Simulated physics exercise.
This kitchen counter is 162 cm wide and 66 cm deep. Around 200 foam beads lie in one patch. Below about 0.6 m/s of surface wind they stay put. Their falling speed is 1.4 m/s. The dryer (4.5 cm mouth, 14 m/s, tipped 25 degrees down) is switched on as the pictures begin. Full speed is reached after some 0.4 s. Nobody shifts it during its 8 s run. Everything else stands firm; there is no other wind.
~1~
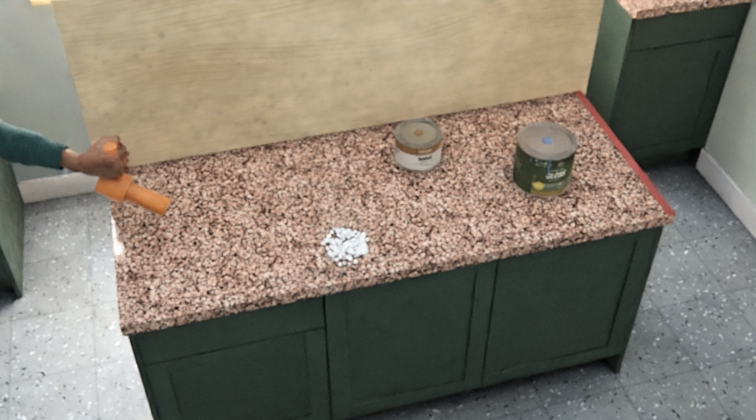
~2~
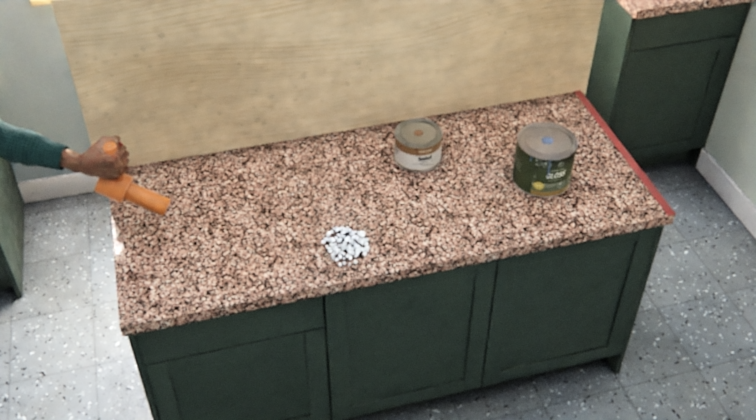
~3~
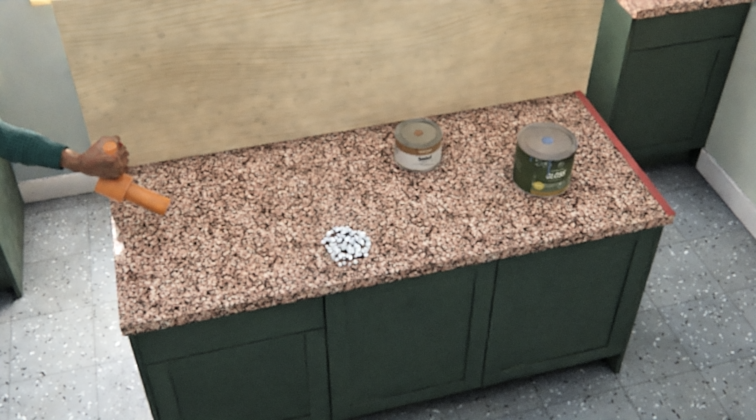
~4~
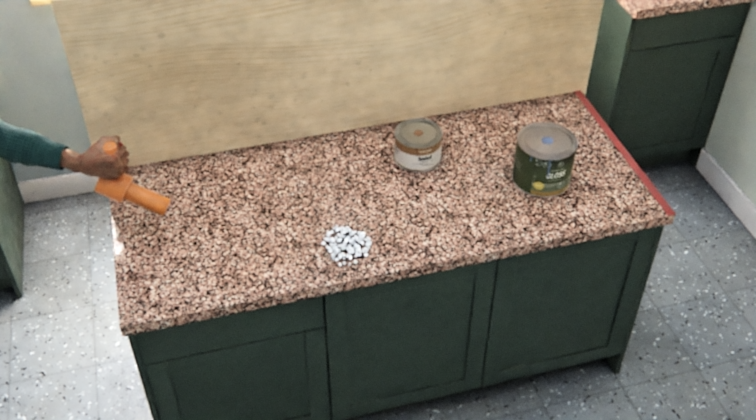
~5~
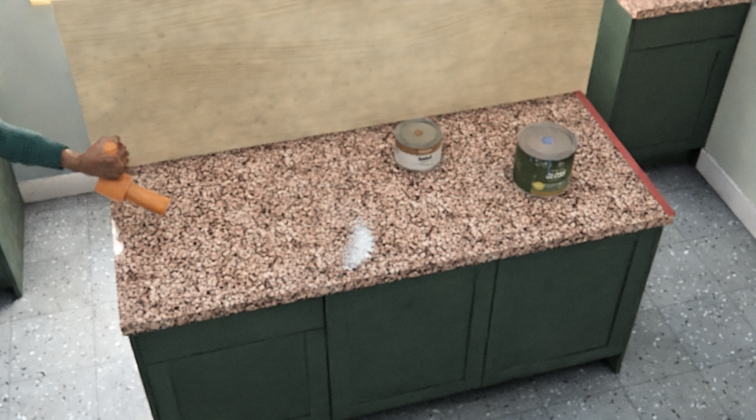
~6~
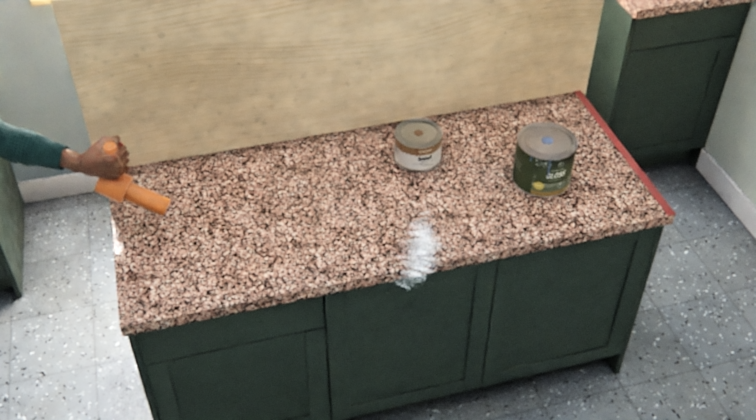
The clip shows a hand holding an orange dryer still over a speckled kitchen counter with two tins, while a patch of white foam beads sits almost motionless, then slides rightward in a blur to the counter's front edge.
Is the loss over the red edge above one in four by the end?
Answer: No.
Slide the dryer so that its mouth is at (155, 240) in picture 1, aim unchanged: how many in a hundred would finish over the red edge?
It would be near 60 %.
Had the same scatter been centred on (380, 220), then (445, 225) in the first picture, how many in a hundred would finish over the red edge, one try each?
In that order: 80 %, 50 %.
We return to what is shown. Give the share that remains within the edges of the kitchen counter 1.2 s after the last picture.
Near 1 %.
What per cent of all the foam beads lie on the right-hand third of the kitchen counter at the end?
Near 0 %.
Then, 1.2 s after the last picture the count stands so, 10 % are over the red edge.
Then, 2.2 s after the last picture the count stands so, 10 % are over the red edge.
Then, 4.0 s after the last picture the count stands so, 10 % are over the red edge.
Then, 7.6 s after the last picture, at the end, 11 % are over the red edge.
